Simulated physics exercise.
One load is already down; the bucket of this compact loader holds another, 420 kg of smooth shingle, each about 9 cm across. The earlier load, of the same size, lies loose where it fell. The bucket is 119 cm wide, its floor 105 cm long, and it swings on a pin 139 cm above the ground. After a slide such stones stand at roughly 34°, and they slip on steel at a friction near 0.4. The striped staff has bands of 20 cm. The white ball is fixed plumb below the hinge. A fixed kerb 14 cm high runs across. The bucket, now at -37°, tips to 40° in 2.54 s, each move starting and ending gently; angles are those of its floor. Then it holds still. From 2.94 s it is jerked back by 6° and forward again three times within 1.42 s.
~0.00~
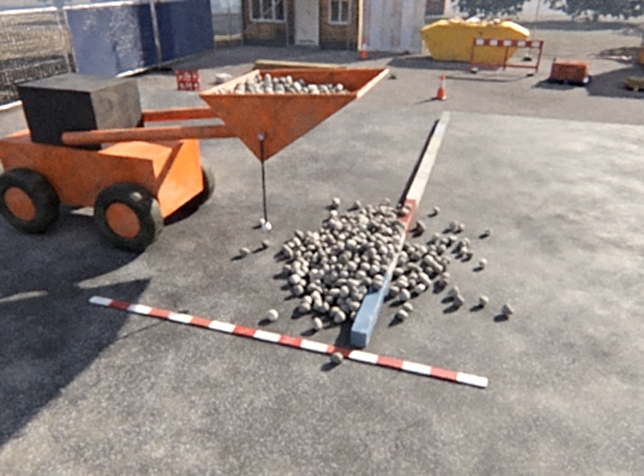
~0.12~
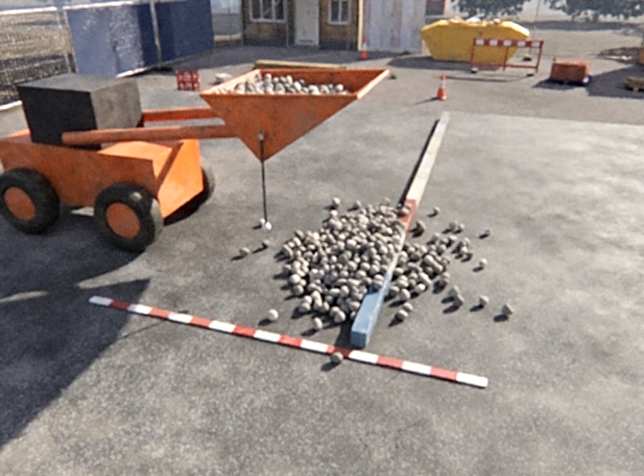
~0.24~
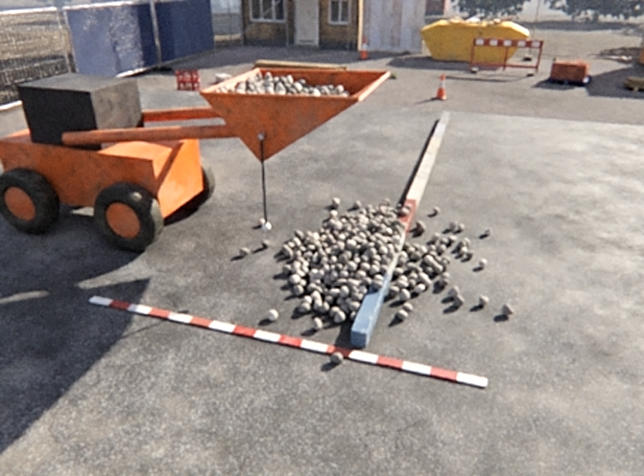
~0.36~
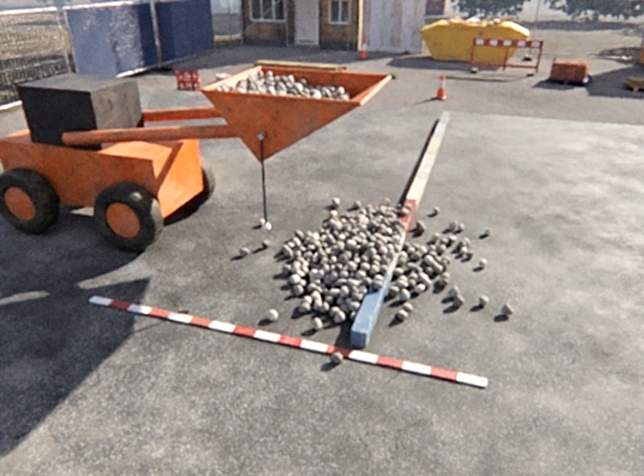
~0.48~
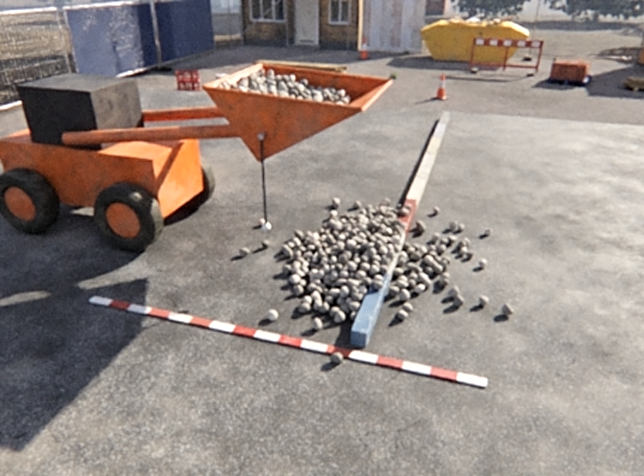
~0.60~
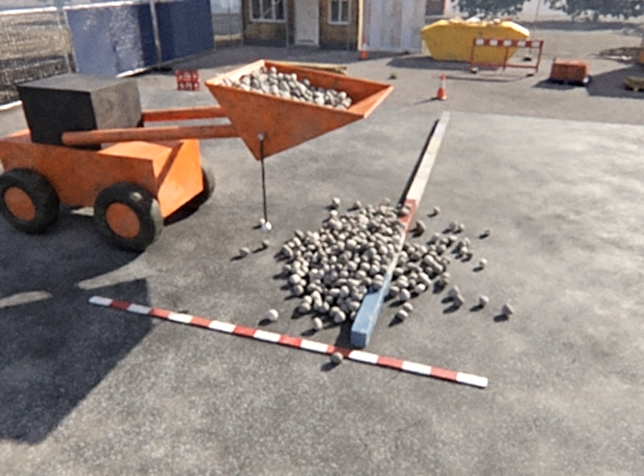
To begin with, an orange loader on the left holds a bucket of pale stones tilted back, beside a loose heap lying against and across a long kerb. The bucket then tips slightly forward, its right-hand lip dipping as its stones shift a little, while the loader and heap stay still.
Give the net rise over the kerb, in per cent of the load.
Close to 68 parts in a hundred.
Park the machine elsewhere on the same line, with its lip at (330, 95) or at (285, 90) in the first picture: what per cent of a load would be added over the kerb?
About 30 and 0 per cent.
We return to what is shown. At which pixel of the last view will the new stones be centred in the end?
Near (413, 256).
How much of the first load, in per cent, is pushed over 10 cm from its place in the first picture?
About 15 per cent.
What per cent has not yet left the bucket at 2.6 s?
Roughly 10 per cent is still inside.
After 1.9 s the floor is at 28°; in per cent of one load, 94 in the bucket, 95 on this side of the kerb, 11 over the kerb; the foremost stones are at (477, 267).
After 2.6 s the floor is at 40°; in per cent of one load, 9 in the bucket, 141 on this side of the kerb, 50 over the kerb; the foremost stones are at (487, 277).
After 4.8 s the floor is at 40°; in per cent of one load, 0 in the bucket, 121 on this side of the kerb, 79 over the kerb; the foremost stones are at (565, 298).
After 7.6 s the floor is at 40°; in per cent of one load, 0 in the bucket, 121 on this side of the kerb, 79 over the kerb; the foremost stones are at (565, 298). Net gain over the kerb, 68.
